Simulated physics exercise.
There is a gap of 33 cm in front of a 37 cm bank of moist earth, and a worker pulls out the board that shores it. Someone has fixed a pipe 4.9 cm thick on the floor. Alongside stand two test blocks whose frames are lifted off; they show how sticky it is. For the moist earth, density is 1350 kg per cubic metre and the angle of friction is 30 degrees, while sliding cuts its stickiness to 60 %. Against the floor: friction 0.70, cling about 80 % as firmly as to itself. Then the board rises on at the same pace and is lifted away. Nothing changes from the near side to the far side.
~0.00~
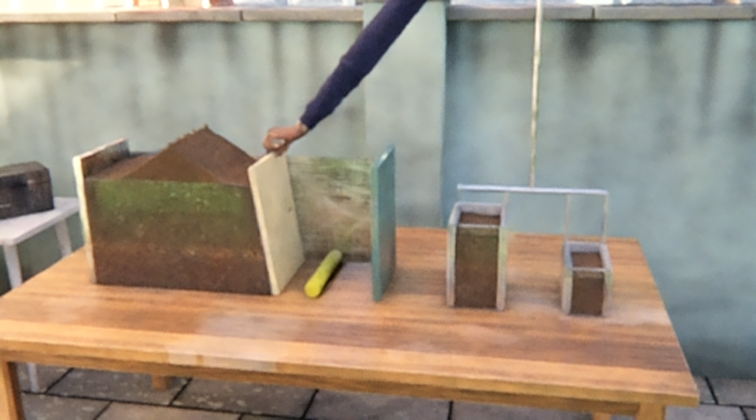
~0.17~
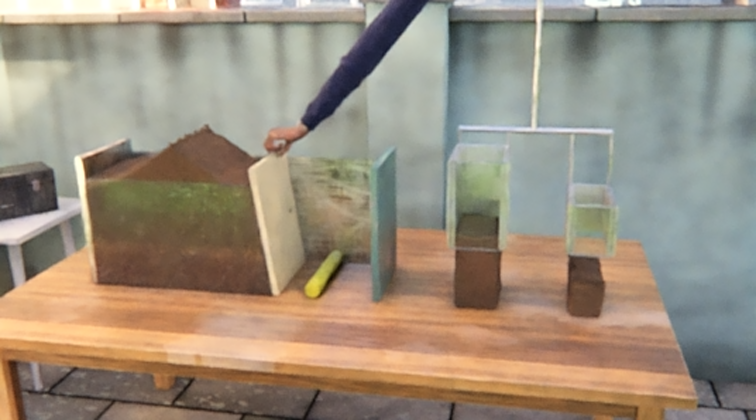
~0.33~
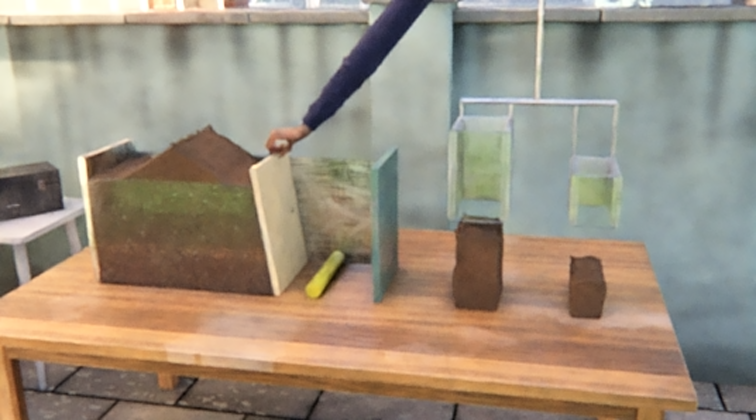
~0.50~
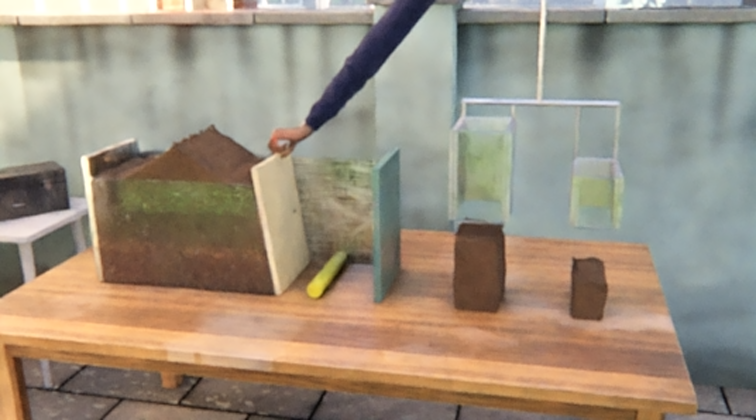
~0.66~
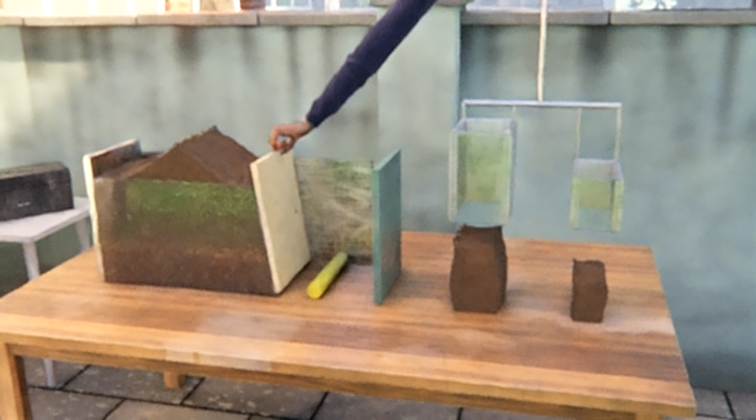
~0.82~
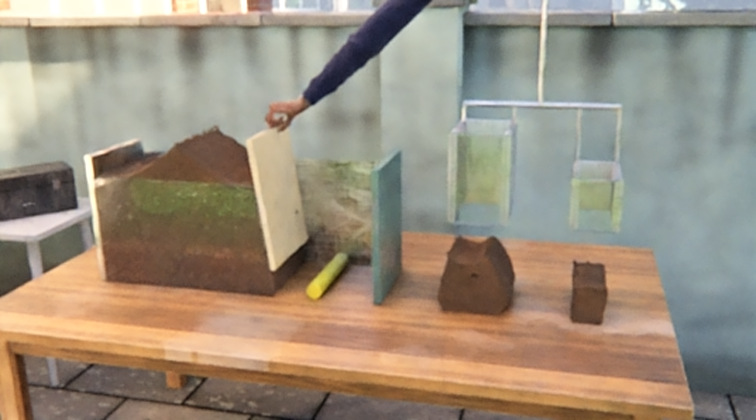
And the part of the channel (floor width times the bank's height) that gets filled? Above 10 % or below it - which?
Above.
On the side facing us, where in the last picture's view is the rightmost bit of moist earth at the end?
You'll find it somewhere near (308, 277) on the near face.
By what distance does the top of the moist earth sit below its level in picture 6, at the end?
8.5 cm.
After 1.07 s, the face still stands, with nothing on top of the pipe; the channel is 0 % full.
After 1.37 s, the face still stands, with nothing on top of the pipe; the channel is 0 % full.
After 1.66 s, the face still stands, with nothing on top of the pipe; the channel is 1 % full.
After 1.96 s, the fallen stuff reaches 27 % of the way across, with nothing on top of the pipe; the channel is 16 % full.
After 2.27 s, at the end, the fallen stuff reaches 35 % of the way across, with 1.0 cm on top of the pipe; the channel is 21 % full.
